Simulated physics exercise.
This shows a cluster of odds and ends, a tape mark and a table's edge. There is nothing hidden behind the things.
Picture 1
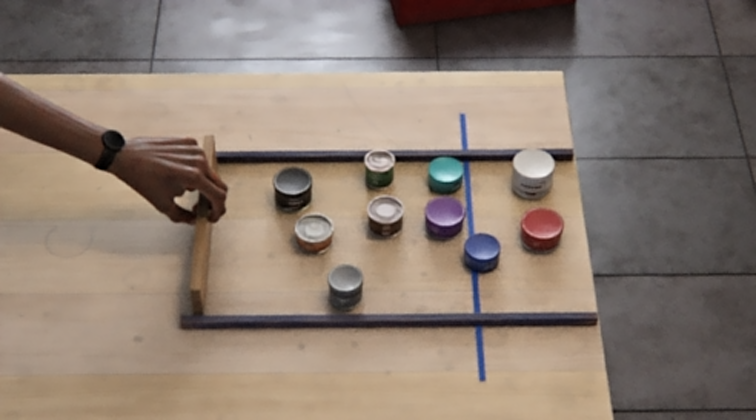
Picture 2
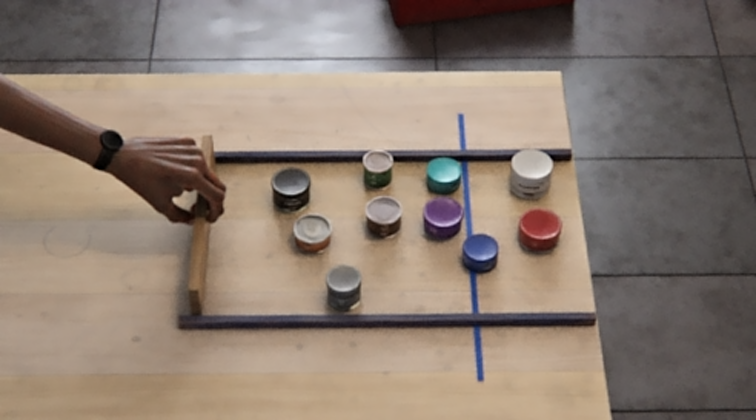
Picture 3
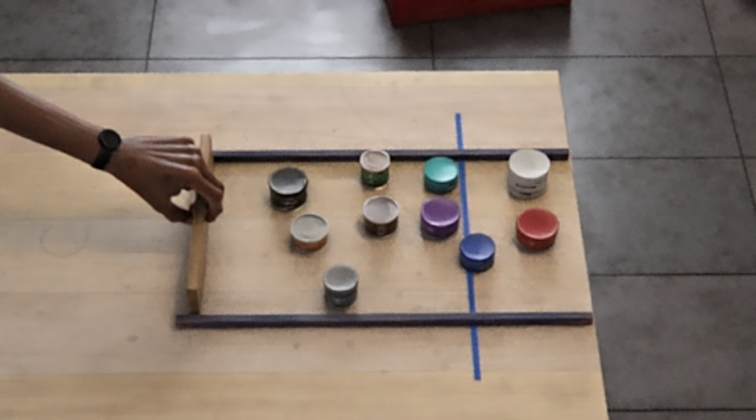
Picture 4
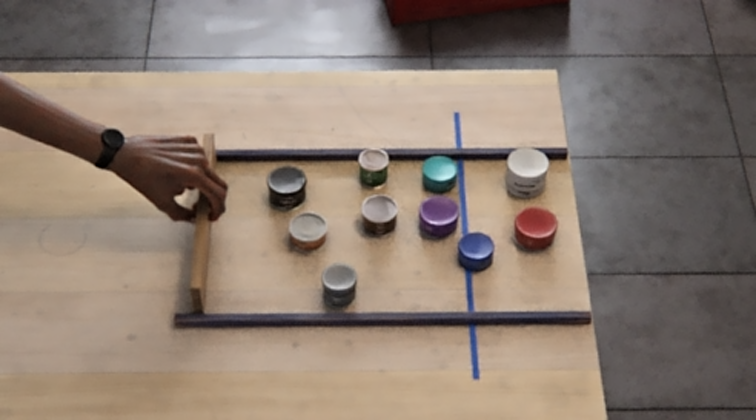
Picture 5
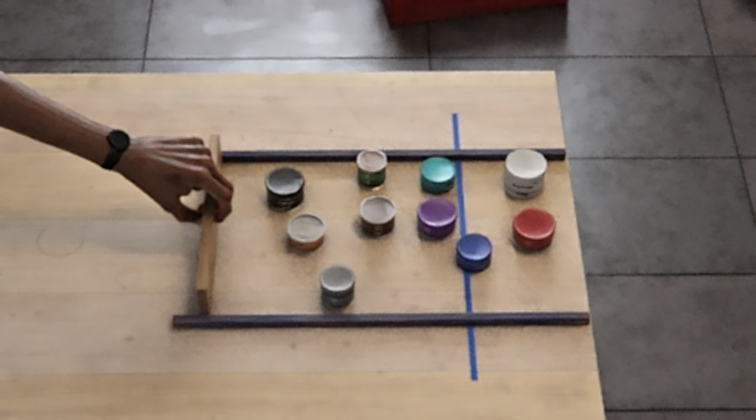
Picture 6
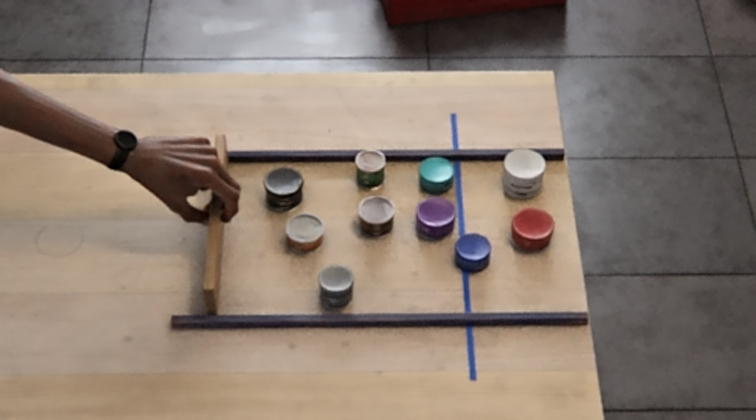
We see a hand holding a wooden board upright between two dark rails on a table, left of scattered tins and tubs and a blue tape line; the board shifts slightly right, while the containers show no clear movement of their own.
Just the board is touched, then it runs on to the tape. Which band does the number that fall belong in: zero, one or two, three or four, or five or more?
Not one tumbles.
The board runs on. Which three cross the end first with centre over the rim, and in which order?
Order: Red tin, then white tub, then purple tin.
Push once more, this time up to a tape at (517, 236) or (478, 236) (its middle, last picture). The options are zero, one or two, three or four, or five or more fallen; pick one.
So for the first place I'd say just one or two, and for the second no fall at all.
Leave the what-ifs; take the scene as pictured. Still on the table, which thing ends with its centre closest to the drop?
The foremost one is the red tin.
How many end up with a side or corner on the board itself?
That comes to 5.
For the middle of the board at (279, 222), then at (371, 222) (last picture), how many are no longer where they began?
In order, the tallies are 1 and 6.
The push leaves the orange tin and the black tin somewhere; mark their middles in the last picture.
The orange tin ends up near (482, 245), and the black tin near (479, 187).
Early on, none off yet; red tin at rest near (532, 230); white tub at rest near (523, 174); blue tub at rest near (473, 253).
Finally, the number that fall off is zero.
